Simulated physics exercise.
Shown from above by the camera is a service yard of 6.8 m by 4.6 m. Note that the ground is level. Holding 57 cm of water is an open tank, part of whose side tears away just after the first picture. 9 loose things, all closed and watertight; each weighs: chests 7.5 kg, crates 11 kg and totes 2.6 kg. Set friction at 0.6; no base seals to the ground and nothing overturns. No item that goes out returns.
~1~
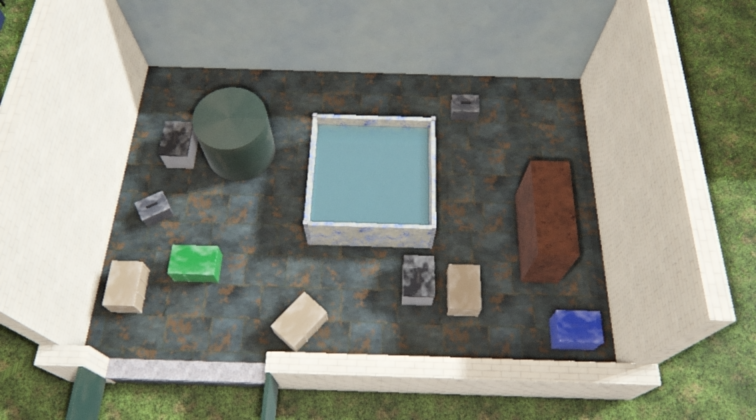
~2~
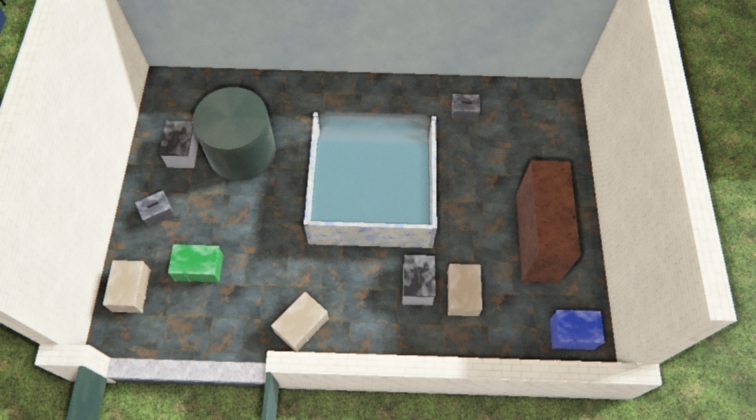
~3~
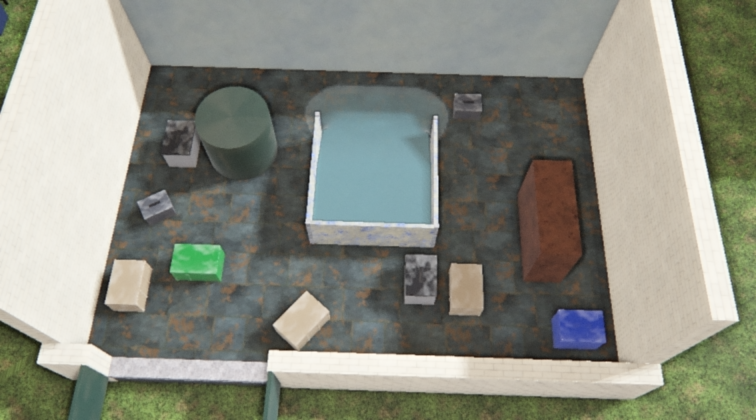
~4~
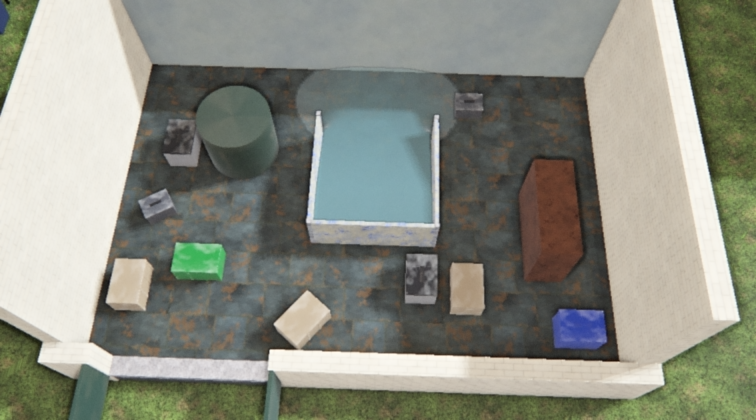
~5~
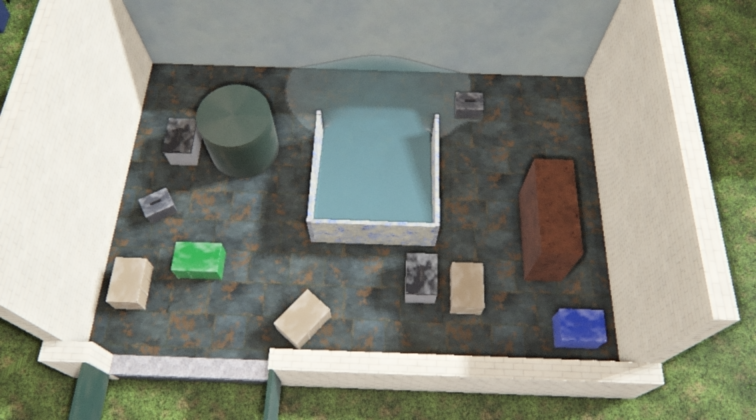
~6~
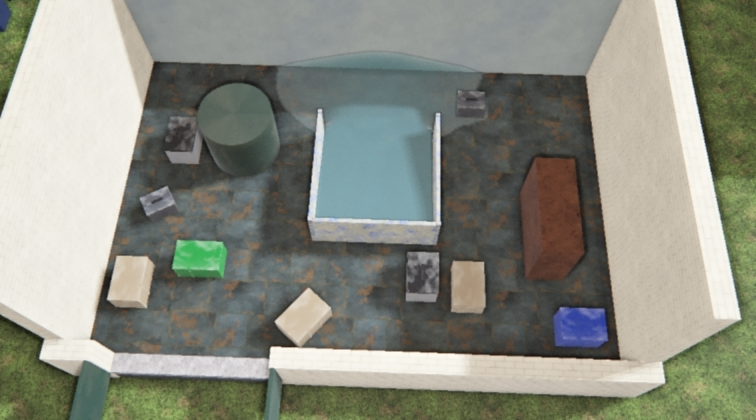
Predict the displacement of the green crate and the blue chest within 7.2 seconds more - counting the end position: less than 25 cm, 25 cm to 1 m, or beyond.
Green crate - a short hop; blue chest - a long trip.
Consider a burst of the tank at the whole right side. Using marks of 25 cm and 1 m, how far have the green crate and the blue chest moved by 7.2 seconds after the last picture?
In that case the green crate barely shifts, the blue chest ends far away.
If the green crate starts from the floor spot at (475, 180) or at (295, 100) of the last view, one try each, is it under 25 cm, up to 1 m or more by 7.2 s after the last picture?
Try one, it keeps its spot; try two, it is swept a long way.
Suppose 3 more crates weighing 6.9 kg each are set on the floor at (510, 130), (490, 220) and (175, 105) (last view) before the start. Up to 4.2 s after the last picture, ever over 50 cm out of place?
Well, in that order it's higher, lower and higher.
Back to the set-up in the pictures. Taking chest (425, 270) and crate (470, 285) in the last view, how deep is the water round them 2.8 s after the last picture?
Some 0 cm at the first, some 0 cm at the second.
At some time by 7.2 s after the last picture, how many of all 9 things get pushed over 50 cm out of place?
All told, that gives 9.
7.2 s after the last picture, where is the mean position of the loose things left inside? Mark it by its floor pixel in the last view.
Centred roughly on (330, 295).
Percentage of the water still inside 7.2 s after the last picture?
Somewhere near 90 percent, give or take.
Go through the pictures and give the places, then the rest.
The green crate at (193, 260) rests on the ground; the blue chest at (580, 326) rests on the ground; 2.5 m2 under water; 0 of 9 have shifted, in the first picture.
The green crate at (194, 259) rests on the ground; the blue chest at (580, 326), on the bottom; 3.3 m2 under water; 0 of 9 have shifted, in the second picture.
The green crate at (195, 259) rests on the ground; the blue chest at (582, 326) rests on the ground; 4.4 m2 under water; 0 of 9 have shifted, in the third picture.
The green crate at (196, 258), on the bottom; the blue chest at (583, 325), on the bottom; 5.4 m2 under water; 0 of 9 have shifted, in the fourth picture.
The green crate at (196, 257), on the bottom; the blue chest at (583, 325) rests on the ground; water covers 5.8 m2; 0 of 9 have shifted, in the fifth picture.
The green crate at (197, 255) rests on the ground; the blue chest at (584, 324), on the bottom; 6.0 m2 under water; 0 of 9 have shifted, in the sixth picture.
Then, 0.9 s after the last picture the green crate is near (197, 255), 0.0 m from its start, aground; the blue chest is near (584, 324), 0.0 m from its start, aground; 0 of 9 are out; 0 afloat.
Then, 2.8 s after the last picture the green crate is near (198, 256), 0.0 m from its start, aground; the blue chest is near (584, 339), 0.2 m from its start, aground; 0 of 9 are out; 2 afloat.
Then, 4.8 s after the last picture the green crate is near (214, 287), 0.5 m from its start, aground; the blue chest is near (469, 325), 1.4 m from its start, afloat; 0 of 9 are out; 3 afloat.
Then, 7.2 s after the last picture the green crate is near (215, 289), 0.5 m from its start, afloat; the blue chest is near (287, 311), 3.7 m from its start, afloat; 2 of 9 are out; 6 afloat.
